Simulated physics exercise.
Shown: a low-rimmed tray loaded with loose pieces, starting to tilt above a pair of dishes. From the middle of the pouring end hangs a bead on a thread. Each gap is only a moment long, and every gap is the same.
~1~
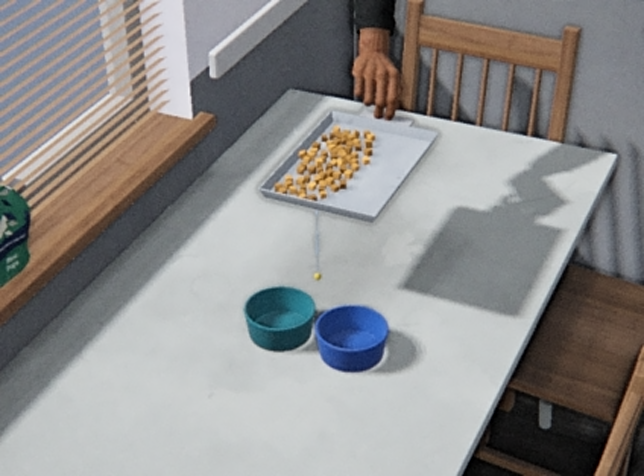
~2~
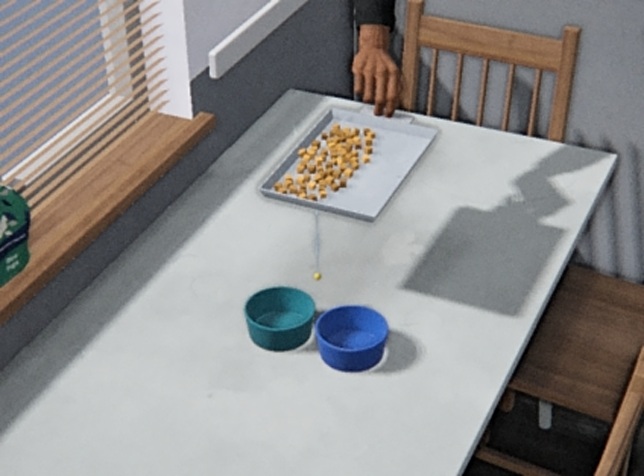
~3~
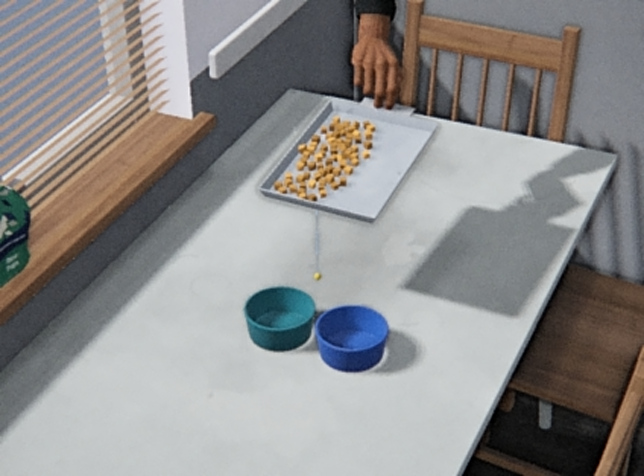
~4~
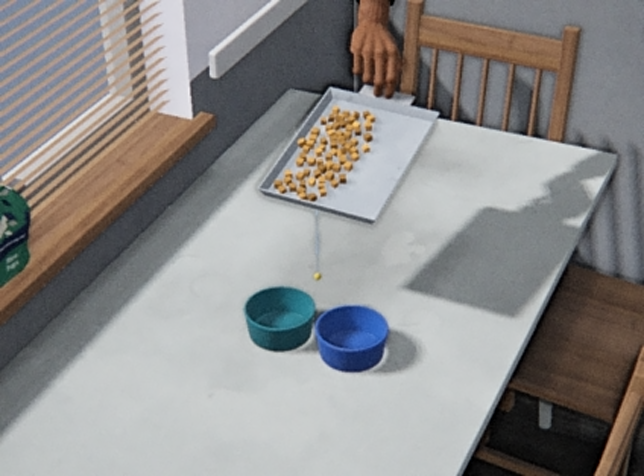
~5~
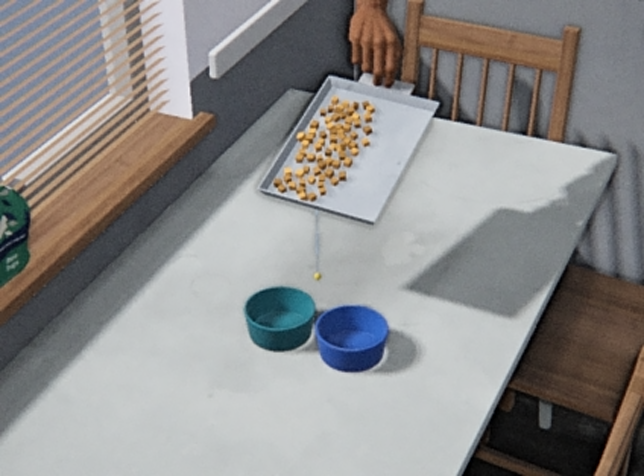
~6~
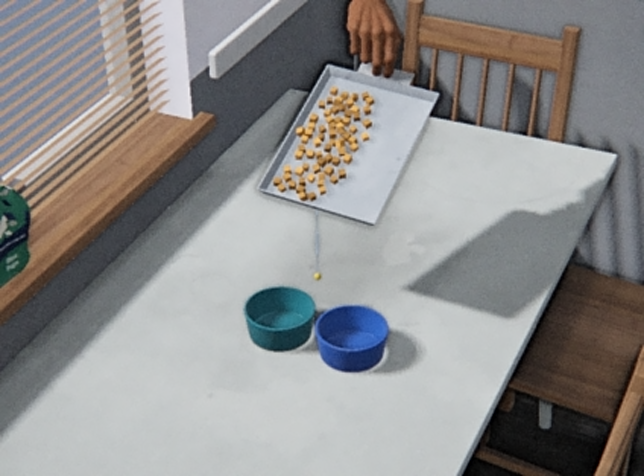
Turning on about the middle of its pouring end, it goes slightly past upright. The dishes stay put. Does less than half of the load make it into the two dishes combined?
No - more than half does.
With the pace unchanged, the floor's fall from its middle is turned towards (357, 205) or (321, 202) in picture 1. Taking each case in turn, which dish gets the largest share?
First place: The dish to the right; second place: The dish to the left.
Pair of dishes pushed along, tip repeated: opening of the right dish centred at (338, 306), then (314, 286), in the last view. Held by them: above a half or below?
Try 1: A majority of it. Try 2: A minority of it.
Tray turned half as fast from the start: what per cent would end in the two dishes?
Around 70 percent.
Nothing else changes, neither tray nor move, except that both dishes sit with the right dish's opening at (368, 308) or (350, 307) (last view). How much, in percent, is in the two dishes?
Close to 60 in a hundred, then close to 80 in a hundred.
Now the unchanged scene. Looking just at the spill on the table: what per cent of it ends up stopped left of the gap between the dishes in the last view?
That's about 30 per cent of the spill.
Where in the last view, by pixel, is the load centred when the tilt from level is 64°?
(321, 192).
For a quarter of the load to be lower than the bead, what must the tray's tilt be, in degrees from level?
It has tipped about 90 degrees.
Just after the last frame, tray tipped steeply; every one on the tray.
A moment on, tray tipped past a quarter turn; roughly a third on the tray; roughly a quarter in the right dish; about a tenth in the left dish; about a tenth outside both; roughly a quarter in the air.
Further on, tray tipped past a quarter turn; roughly a third in the right dish; roughly a quarter in the left dish; roughly a third outside both.
When it is over, tray tipped past a quarter turn; roughly a third in the right dish; roughly a quarter in the left dish; roughly a third outside both.
